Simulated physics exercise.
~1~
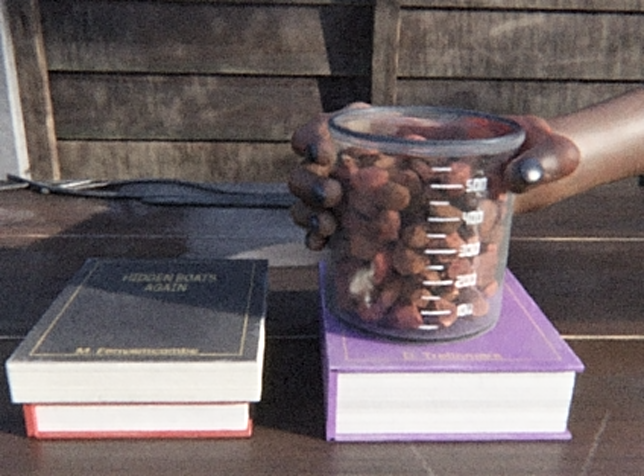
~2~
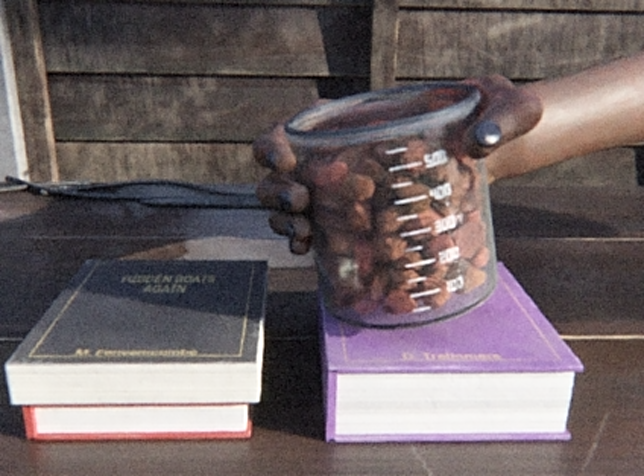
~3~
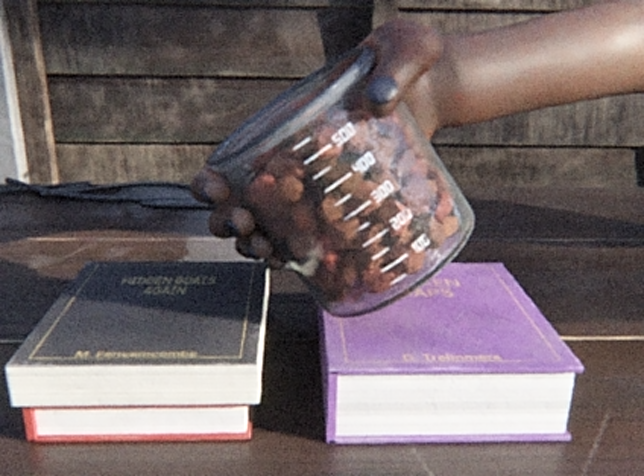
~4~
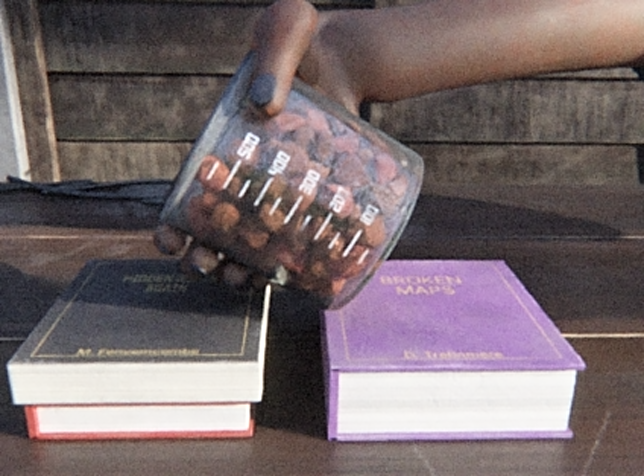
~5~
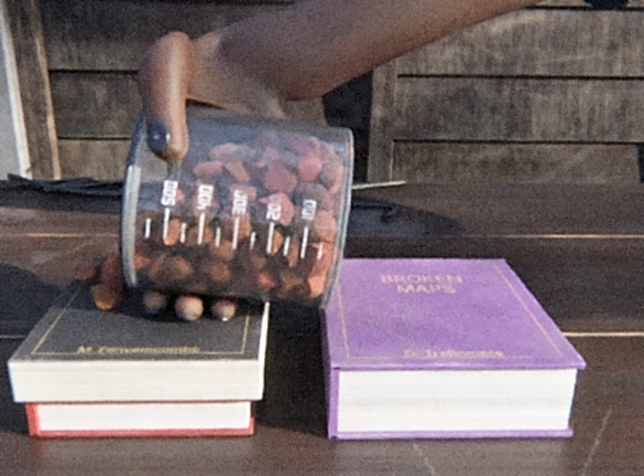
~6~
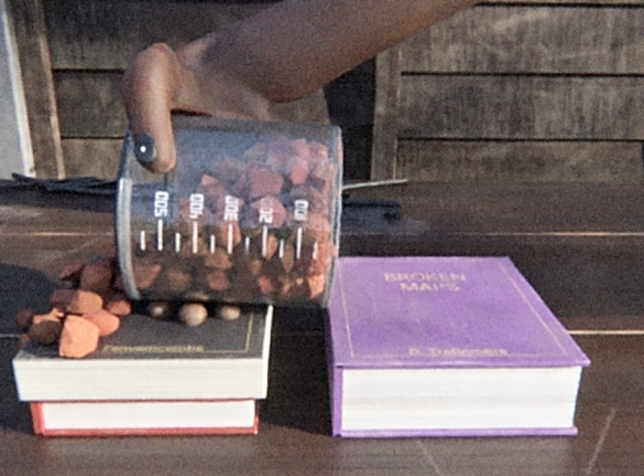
At first, a hand holds a clear, open beaker of reddish-brown chunks upright on a purple book, beside a black book stacked on another with a red cover. The hand lifts the beaker slightly and begins leaning it to the left. It then carries the beaker across towards the dark pile, tipping it further while the chunks stay inside. As the beaker comes down nearly on its side, a few pieces slip out over the black cover. Finally, it rests on the pile with a small heap of chunks spilled at its mouth and most still inside.
